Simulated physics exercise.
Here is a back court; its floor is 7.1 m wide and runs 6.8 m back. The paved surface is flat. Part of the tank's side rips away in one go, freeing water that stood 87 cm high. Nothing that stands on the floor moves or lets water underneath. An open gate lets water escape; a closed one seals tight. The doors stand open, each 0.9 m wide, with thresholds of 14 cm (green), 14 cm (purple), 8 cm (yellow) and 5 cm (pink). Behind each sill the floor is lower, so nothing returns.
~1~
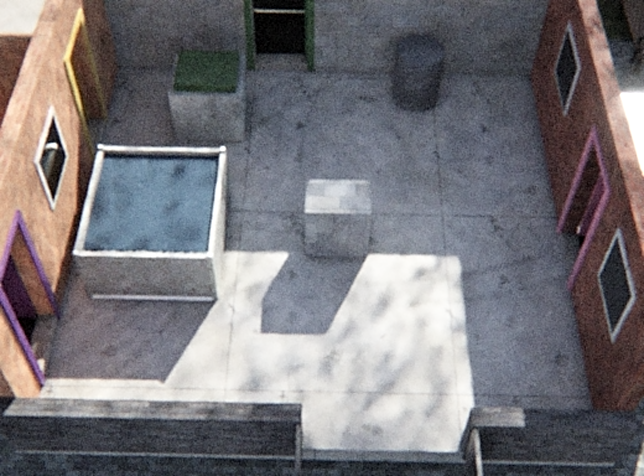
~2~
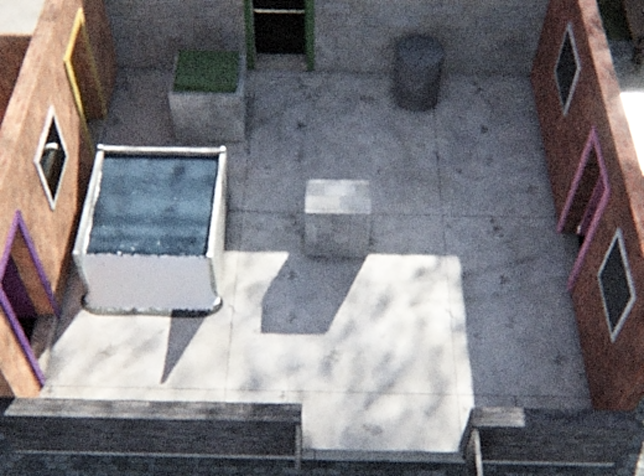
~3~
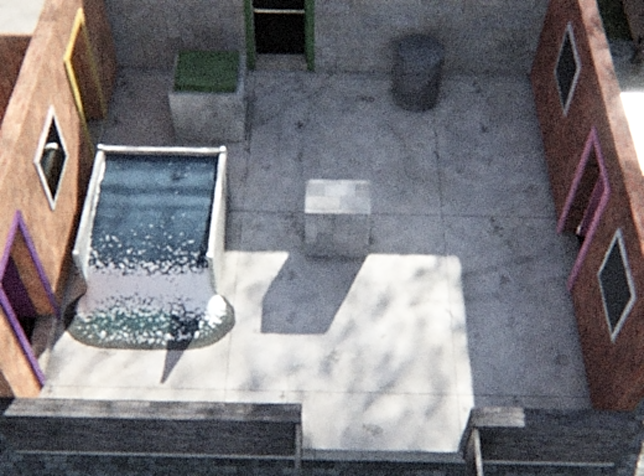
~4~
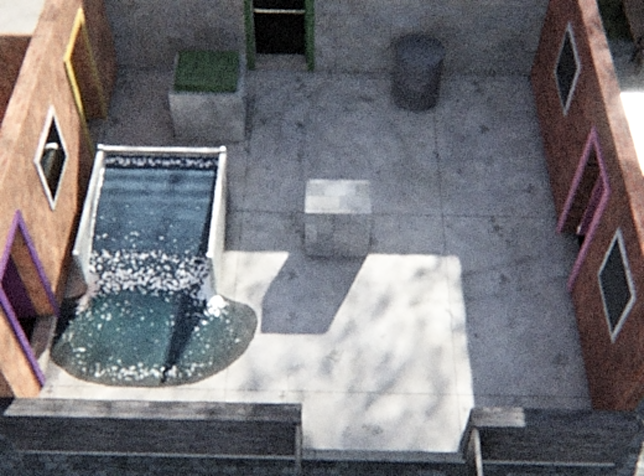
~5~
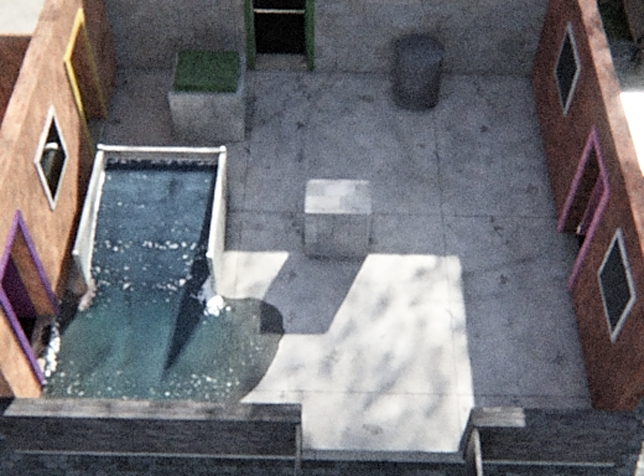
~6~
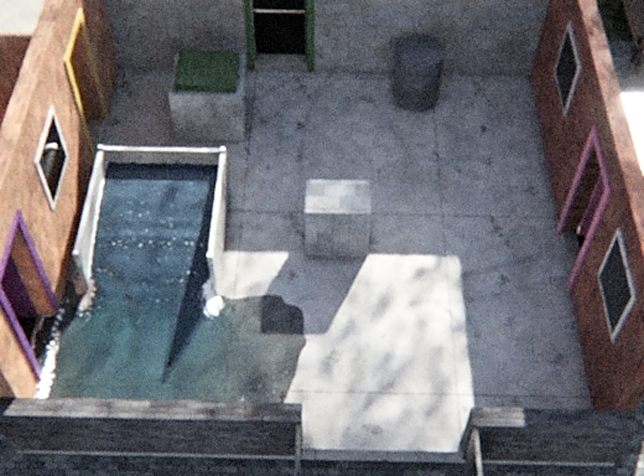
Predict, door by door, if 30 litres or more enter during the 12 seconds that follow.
Door by door: At the green door it stays under the limit; at the purple door it exceeds the limit; at the yellow door it stays under the limit; at the pink door it exceeds the limit.
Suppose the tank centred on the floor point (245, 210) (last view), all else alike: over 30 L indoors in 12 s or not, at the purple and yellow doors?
Then: Purple above, yellow under.
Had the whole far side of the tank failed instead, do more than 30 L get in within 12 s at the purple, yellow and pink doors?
Then: Purple not over, yellow past it, pink over.
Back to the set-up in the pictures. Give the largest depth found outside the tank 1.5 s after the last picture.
About 39 cm.
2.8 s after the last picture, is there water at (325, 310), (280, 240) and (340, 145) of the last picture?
In turn: Under water, still dry, dry.
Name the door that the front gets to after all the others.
Last comes the green one.
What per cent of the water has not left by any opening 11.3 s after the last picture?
Some 76 per cent remains.
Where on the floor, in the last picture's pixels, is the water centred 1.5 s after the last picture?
At about (176, 341).
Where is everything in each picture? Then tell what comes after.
Still water, 87 cm deep, in the tank at (154, 203), in the first picture.
The front is at (86, 298), 0.9 m from the gap at (151, 283); 0.4 m2 of floor is under water; 87 cm left at the back of the tank, in the second picture.
Water pours out at (151, 283) and has run 1.2 m, to (71, 323); typically 14 cm deep outside, 85 cm at the tank's back, in the third picture.
Water pours out at (151, 285) and has run 1.5 m, to (59, 358); typically 12 cm deep outside, 77 cm at the tank's back, in the fourth picture.
The front is at a hidden place, 2.1 m from the gap at (151, 285); 5.1 m2 of floor is under water; 74 cm left at the back of the tank, in the fifth picture.
Water pours out at (151, 286) and has run 2.5 m, to a hidden place; typically 11 cm deep outside, 72 cm at the tank's back, in the sixth picture.
Then, 0.7 s after the last picture water covers 15 % of the floor and is deepest (60 cm) near (34, 424); green door not reached, purple door 25 cm at the sill, 10 L in, yellow door not reached, pink door not reached.
Then, 1.5 s after the last picture water covers 25 % of the floor and is deepest (39 cm) near (48, 425); green door not reached, purple door 35 cm at the sill, 97 L in, yellow door not reached, pink door not reached.
Then, 2.8 s after the last picture water covers 50 % of the floor and is deepest (24 cm) near (588, 410); green door not reached, purple door 21 cm at the sill, 195 L in, yellow door 6 cm at the sill, 0 L in, pink door 7 cm at the sill, 0 L in.
Then, 6.3 s after the last picture water covers 75 % of the floor and is deepest (14 cm) near (528, 84); green door 2 cm at the sill, 0 L in, purple door 7 cm at the sill, 209 L in, yellow door 3 cm at the sill, 0 L in, pink door 9 cm at the sill, 61 L in.
Then, 11.3 s after the last picture water covers 95 % of the floor and is deepest (8 cm) near (445, 97); green door 6 cm at the sill, 0 L in, purple door 6 cm at the sill, 209 L in, yellow door 2 cm at the sill, 0 L in, pink door 4 cm at the sill, 79 L in.
